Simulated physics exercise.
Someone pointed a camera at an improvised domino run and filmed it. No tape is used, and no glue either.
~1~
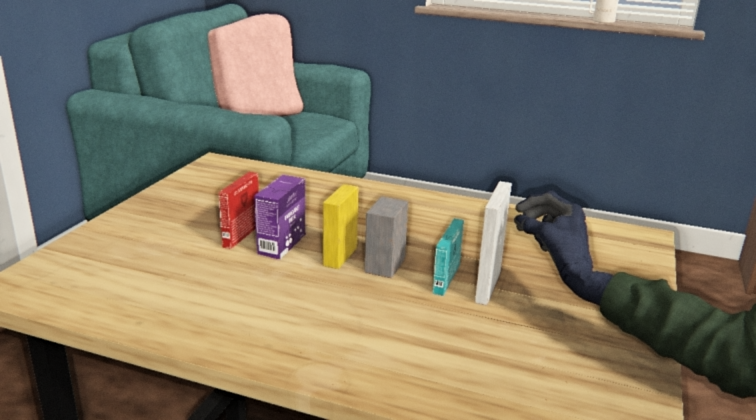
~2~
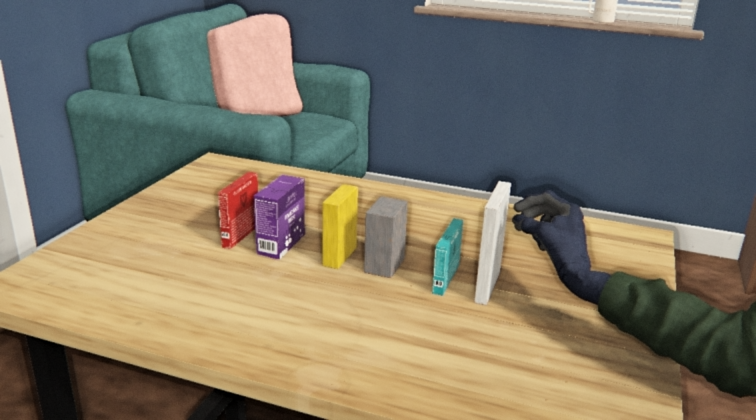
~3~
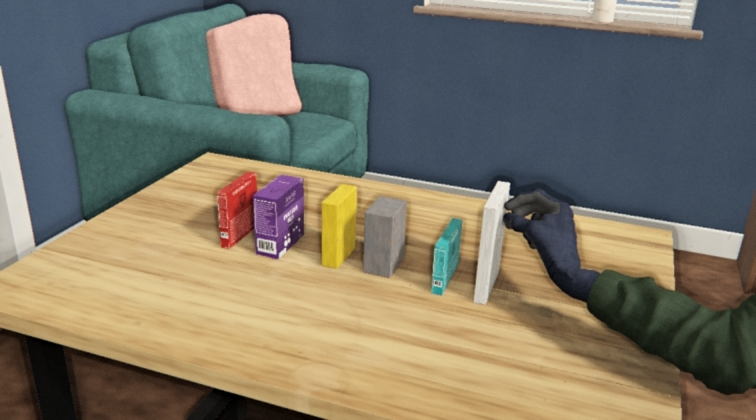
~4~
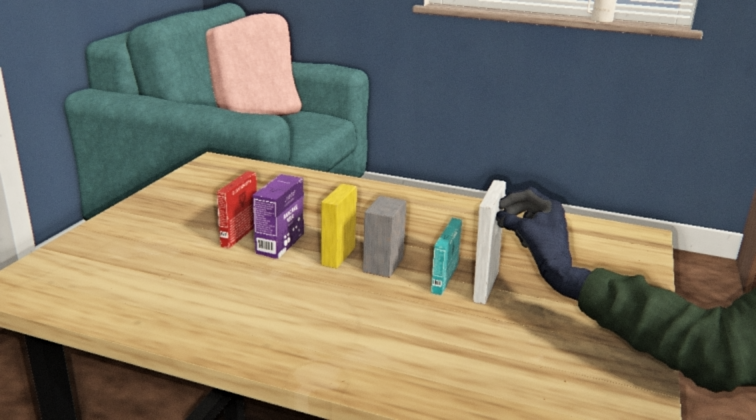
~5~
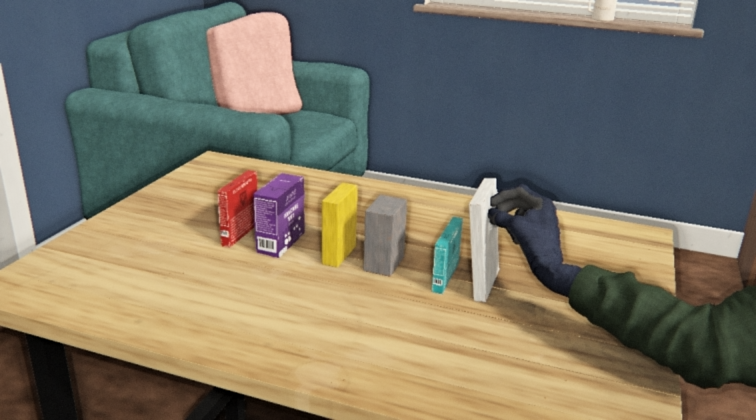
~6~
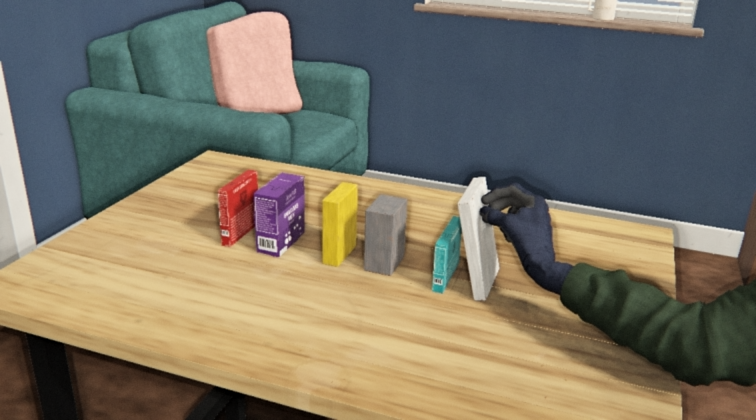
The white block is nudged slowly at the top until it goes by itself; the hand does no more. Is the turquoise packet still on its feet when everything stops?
It does not stay up.
Then, 0.20 s later than the last frame, white block 53° over; turquoise packet tilted by 38° near (431, 252).
Then, 0.30 s later than the last frame, white block 70° over; turquoise packet on its side near (420, 261); grey block tilted by 10°.
When it is over, lying over on the table, turquoise packet; left askew, grey block; the other 2 as before. End places, in pixels of the last picture, turquoise packet near (420, 266).
